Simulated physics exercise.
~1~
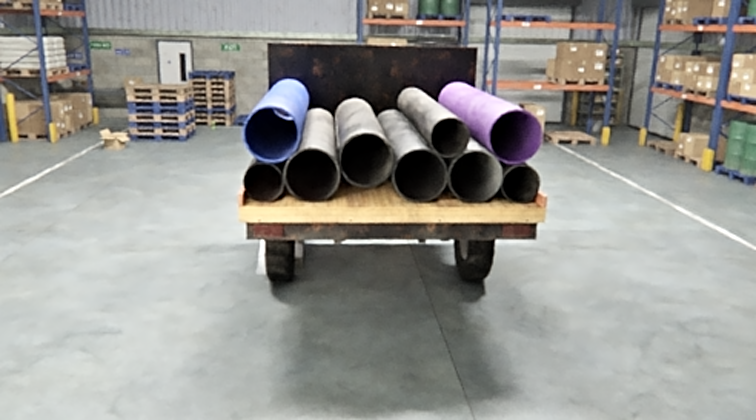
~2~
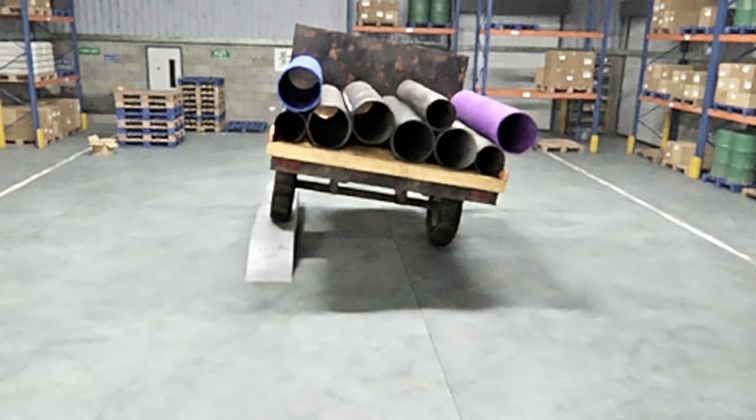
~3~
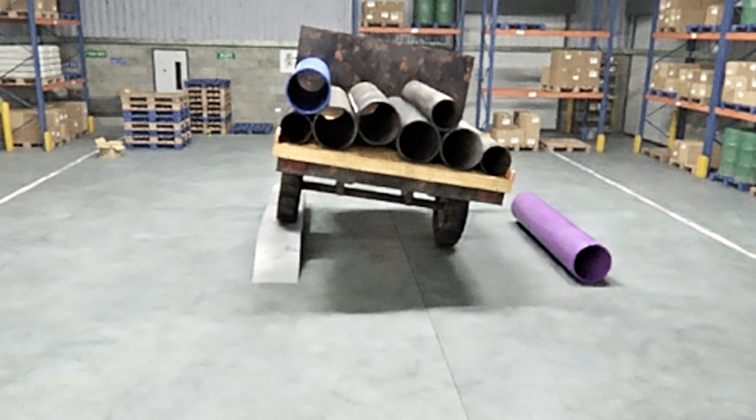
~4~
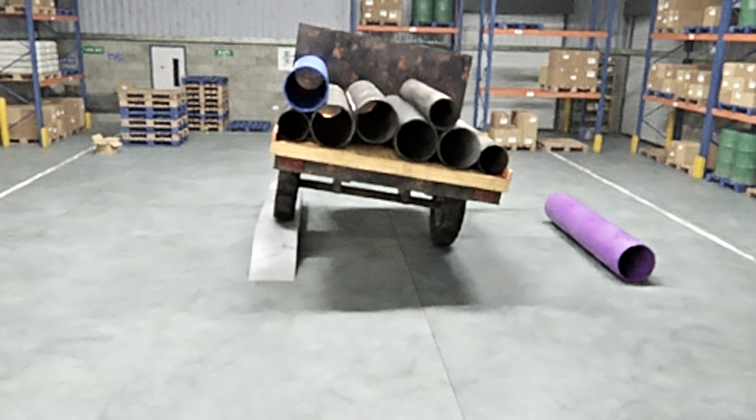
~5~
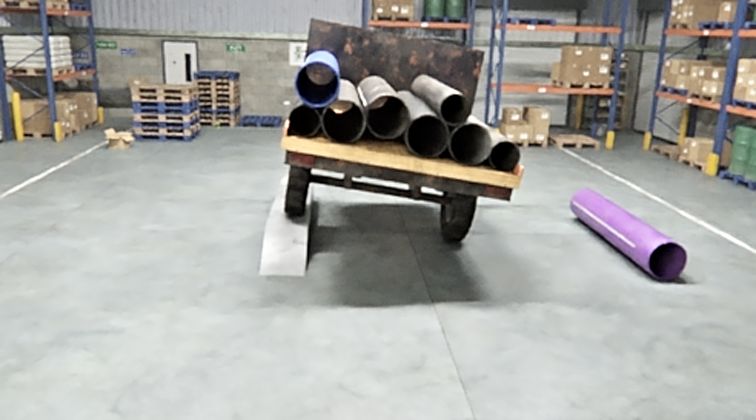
A flat trailer stacked with pipes rolled its left wheel up onto a ramp and stopped, tilting to the right, and the purple pipe dropped off that side and rolled away across the warehouse floor while the blue one stayed up on the pile.
